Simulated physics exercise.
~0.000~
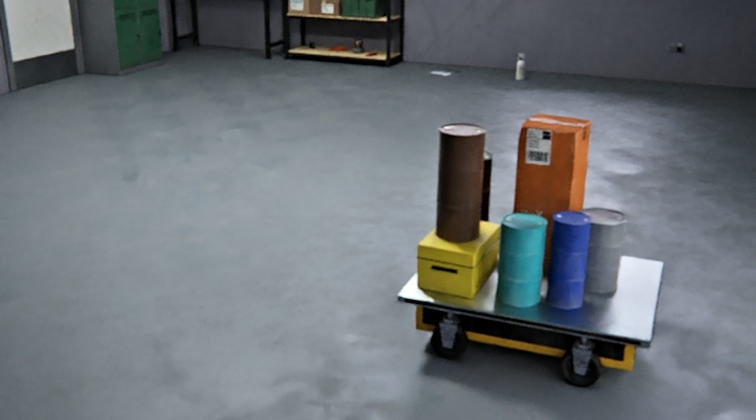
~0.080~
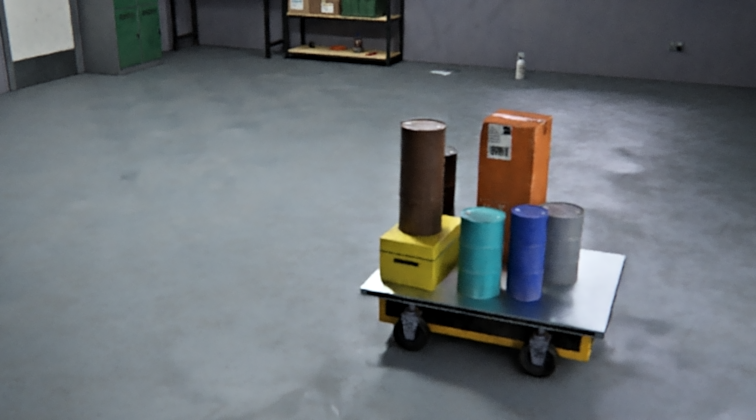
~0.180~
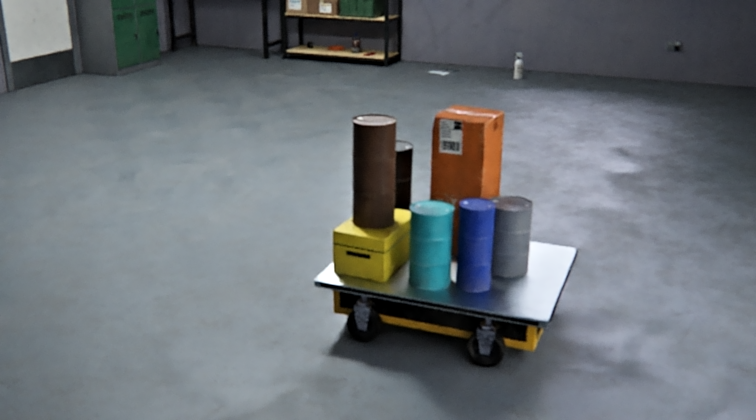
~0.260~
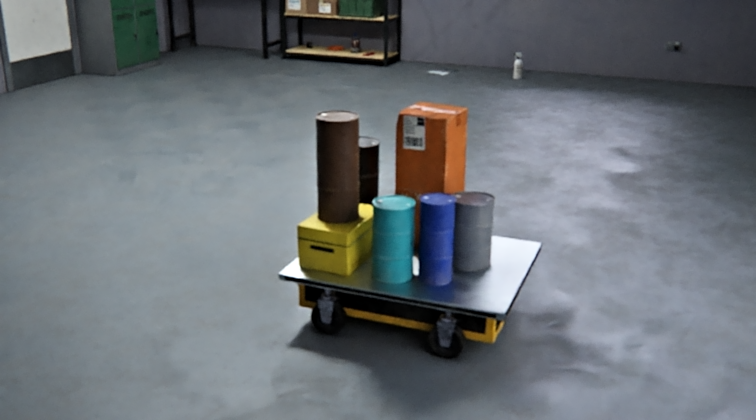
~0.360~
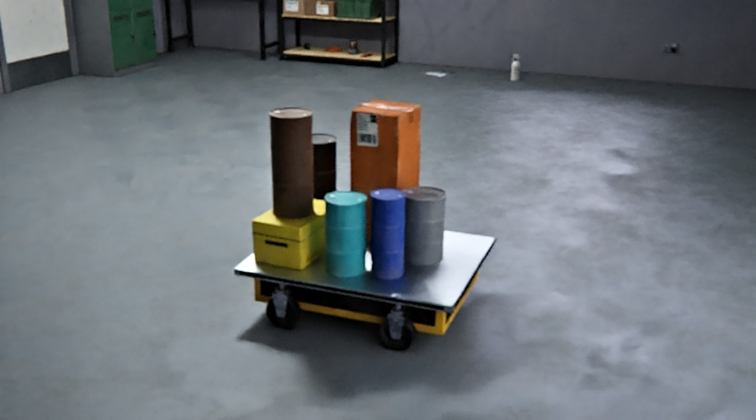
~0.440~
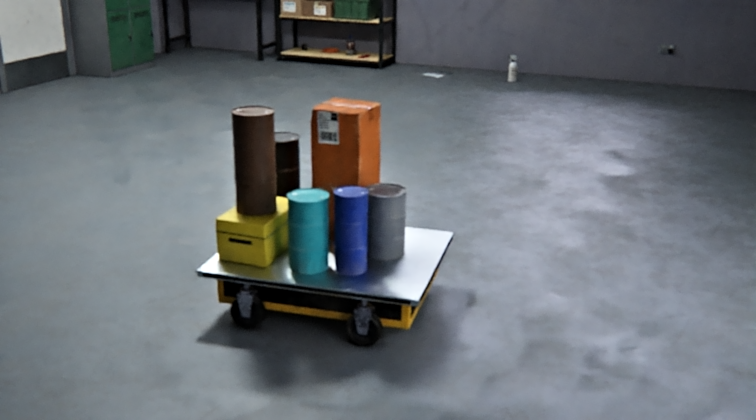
At the start, a flat cart on black wheels stands at the right of a grey-floored room, carrying a yellow box, a tall orange box and several coloured drums. It rolls steadily leftward and slightly away, turning a little, while the load keeps its places on top.
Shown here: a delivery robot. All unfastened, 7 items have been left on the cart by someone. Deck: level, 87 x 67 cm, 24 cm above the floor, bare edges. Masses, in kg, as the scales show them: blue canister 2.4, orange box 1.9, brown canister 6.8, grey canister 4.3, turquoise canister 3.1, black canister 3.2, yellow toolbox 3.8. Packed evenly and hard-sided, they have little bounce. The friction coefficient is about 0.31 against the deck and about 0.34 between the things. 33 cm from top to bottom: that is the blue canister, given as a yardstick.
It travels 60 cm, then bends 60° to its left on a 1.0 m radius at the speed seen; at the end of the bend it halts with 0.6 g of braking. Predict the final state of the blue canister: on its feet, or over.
It weathers the ride.
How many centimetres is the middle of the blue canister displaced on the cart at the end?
Roughly 30 centimetres.
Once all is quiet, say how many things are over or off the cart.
That makes 4.
After 0.64 s, 122 cm covered, turned 27°; black canister now off the cart; blue canister moved 2 cm near (269, 229); brown canister moved 22 cm.
After 0.94 s, 179 cm covered, turned 58°; orange box and brown canister now off the cart; blue canister moved 6 cm near (139, 248); yellow toolbox 7° off upright.
After 1.24 s, 222 cm covered, turned 60°; yellow toolbox now off the cart; blue canister moved 10 cm; turquoise canister moved 25 cm.
After 1.54 s, 225 cm covered, turned 60°, stopped; blue canister moved 28 cm; turquoise canister moved 37 cm; grey canister moved 33 cm.
In the end (2.0 s), off the cart and tipped over, orange box, brown canister, black canister and yellow toolbox; not toppled but over 10 cm from the start, blue canister, grey canister and turquoise canister.
